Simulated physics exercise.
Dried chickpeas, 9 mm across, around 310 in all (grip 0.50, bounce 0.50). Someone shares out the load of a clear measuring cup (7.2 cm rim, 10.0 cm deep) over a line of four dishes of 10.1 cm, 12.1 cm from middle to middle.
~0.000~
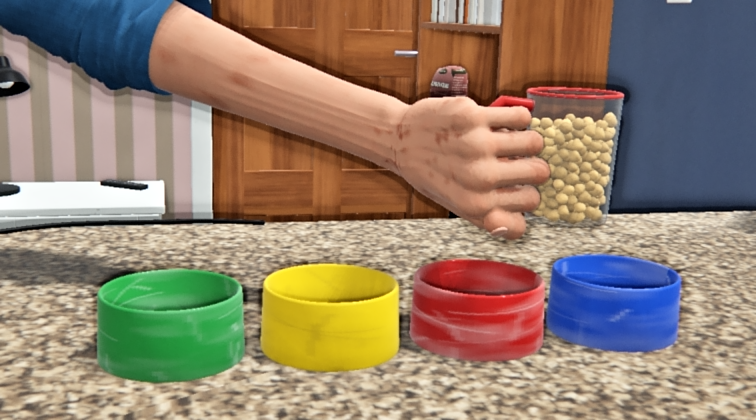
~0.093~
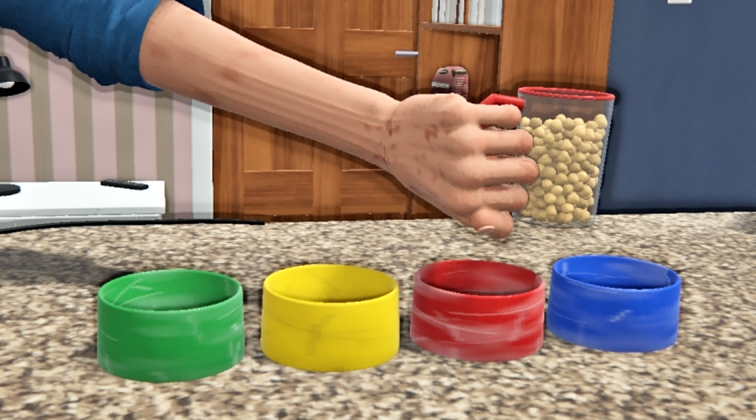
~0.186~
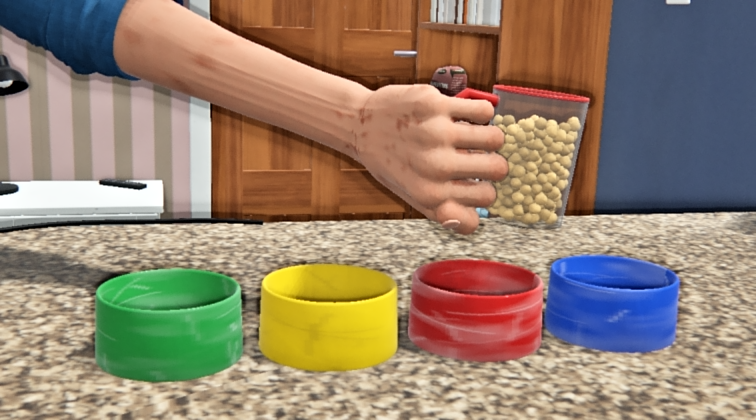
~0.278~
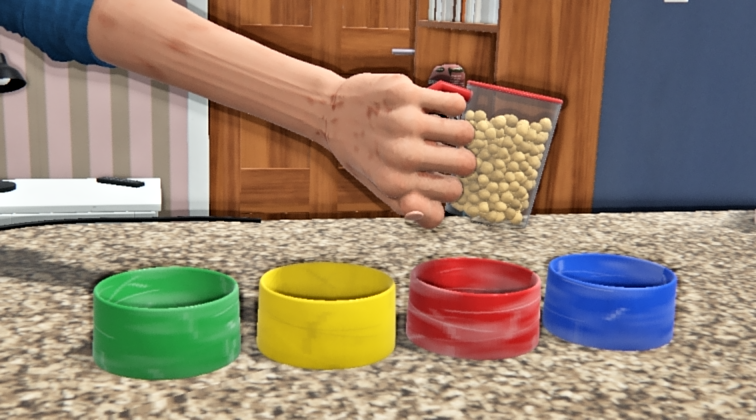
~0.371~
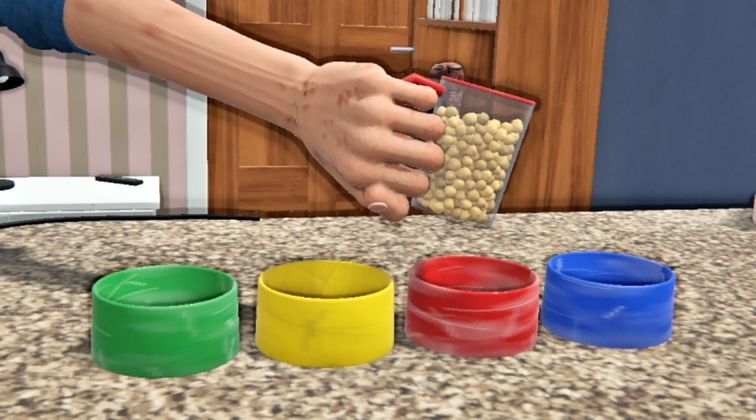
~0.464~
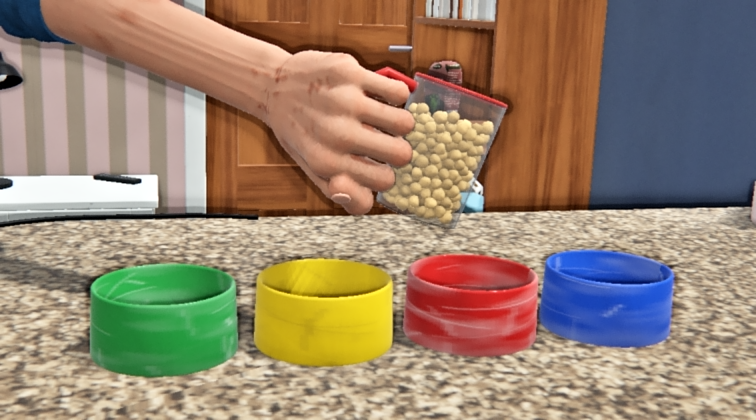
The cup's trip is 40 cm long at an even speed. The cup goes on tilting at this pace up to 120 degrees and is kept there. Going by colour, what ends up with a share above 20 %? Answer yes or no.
Red no, blue no, green yes, yellow no, counter no.
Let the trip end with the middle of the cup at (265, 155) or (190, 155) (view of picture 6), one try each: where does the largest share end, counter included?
Most goes to: Yellow; yellow.
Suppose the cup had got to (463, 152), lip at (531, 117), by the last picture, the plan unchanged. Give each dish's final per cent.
Red 0, blue 0, green 90, yellow 0.
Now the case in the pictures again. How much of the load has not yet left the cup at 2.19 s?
Some 95 per cent of the load.
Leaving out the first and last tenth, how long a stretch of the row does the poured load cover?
Some 6 cm.
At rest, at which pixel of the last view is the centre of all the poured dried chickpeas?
Around (161, 317).
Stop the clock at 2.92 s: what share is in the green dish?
Some 95 per cent.
After 1.50 s, tilt 65 degrees; cup holds 100 %.
After 2.19 s, tilt 97 degrees; cup holds 95 %.
After 2.92 s, tilt 120 degrees; cup holds 5 %, green 95 %.
In the end, at 3.5 s, red 0 %, blue 0 %, green 100 %, yellow 0 %, counter 0 %.
